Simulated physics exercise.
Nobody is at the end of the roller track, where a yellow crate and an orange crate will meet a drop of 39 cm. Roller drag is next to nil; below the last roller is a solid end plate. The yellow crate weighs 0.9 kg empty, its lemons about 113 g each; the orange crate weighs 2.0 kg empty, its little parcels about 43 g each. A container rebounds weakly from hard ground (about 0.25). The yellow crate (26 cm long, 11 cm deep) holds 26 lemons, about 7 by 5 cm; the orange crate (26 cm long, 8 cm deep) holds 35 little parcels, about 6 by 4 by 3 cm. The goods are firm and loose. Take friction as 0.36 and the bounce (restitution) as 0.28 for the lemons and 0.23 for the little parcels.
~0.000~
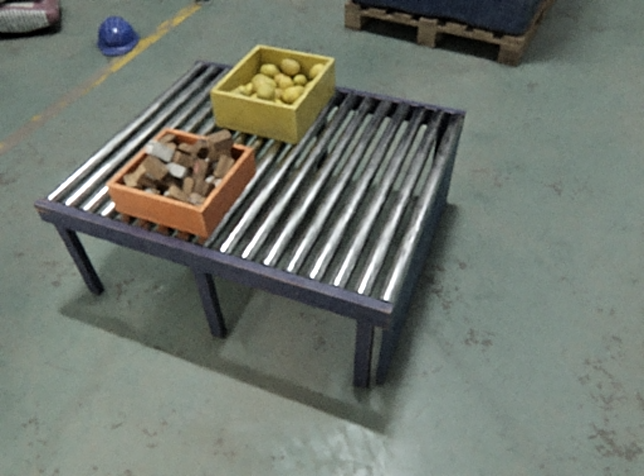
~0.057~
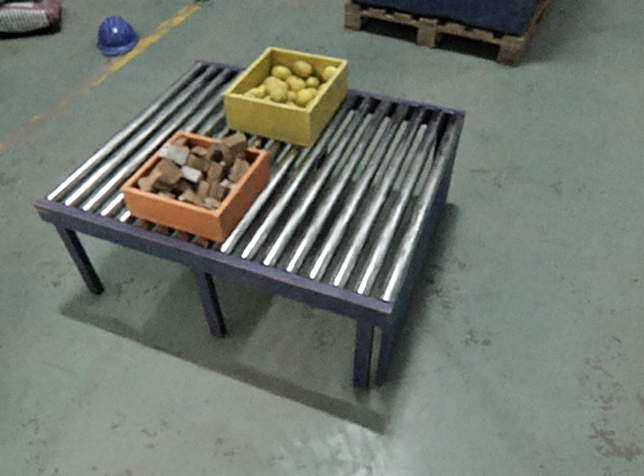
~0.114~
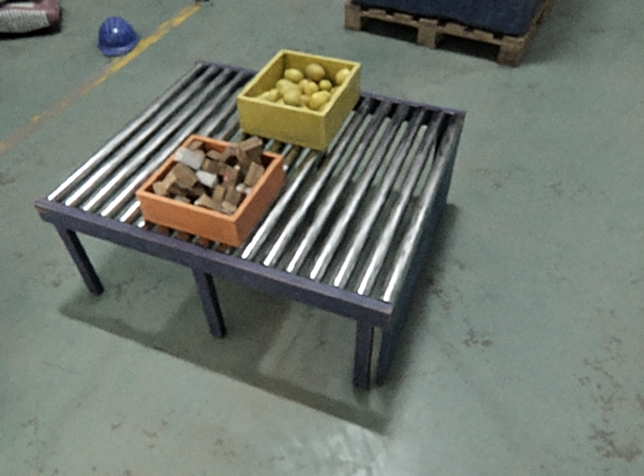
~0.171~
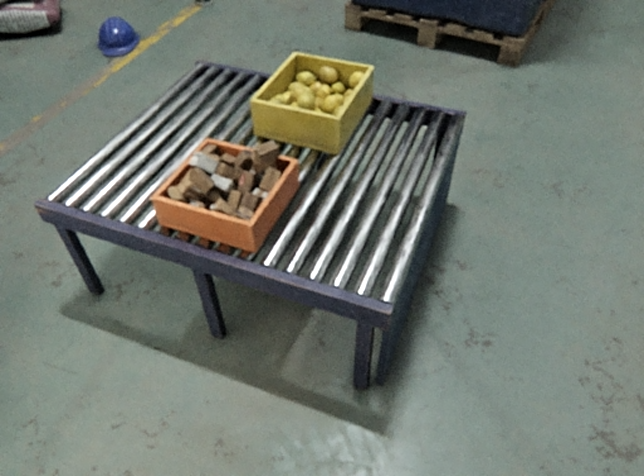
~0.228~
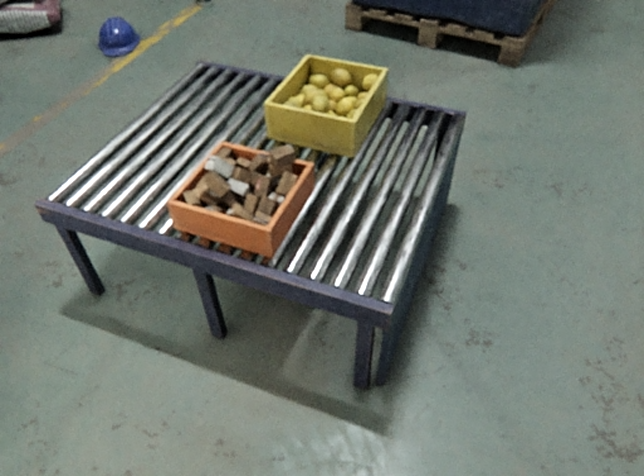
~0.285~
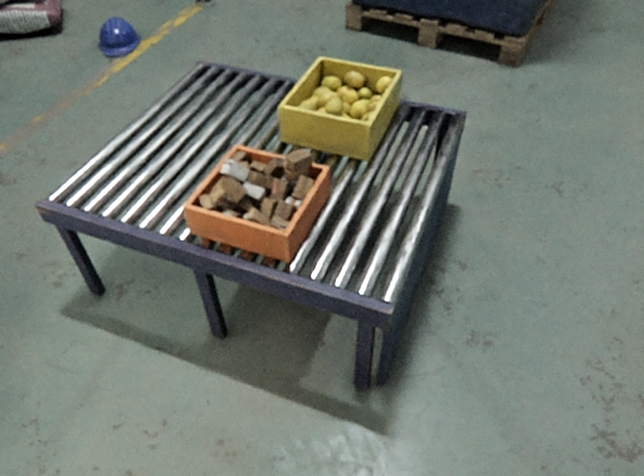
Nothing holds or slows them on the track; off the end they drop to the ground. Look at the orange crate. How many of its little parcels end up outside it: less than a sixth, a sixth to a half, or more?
It sheds from a sixth to a half of them.
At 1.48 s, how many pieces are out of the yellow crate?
Out by then, roughly: Yellow crate 5.
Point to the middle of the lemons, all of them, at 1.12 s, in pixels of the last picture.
Around (525, 226).
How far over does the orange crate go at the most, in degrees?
Roughly 60°.
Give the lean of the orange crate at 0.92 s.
About 5°.
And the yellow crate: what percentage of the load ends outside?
About: Yellow crate 50 per cent.
After 0.56 s, the leading end passes the last roller.
After 0.92 s, the yellow crate leans 23° with 0 of 26 out and the orange crate leans 7° with 0 of 35 out.
After 1.12 s, the yellow crate leans 61° with 0 of 26 out and the orange crate leans 51° with 3 of 35 out.
After 1.48 s, the yellow crate has gone over with 5 of 26 out and the orange crate leans 31° with 9 of 35 out.
When it is over (at 1.82 s), the yellow crate has gone over with 14 of 26 out and the orange crate is level with 9 of 35 out. Asked share, 9 of 35, 26 per cent.
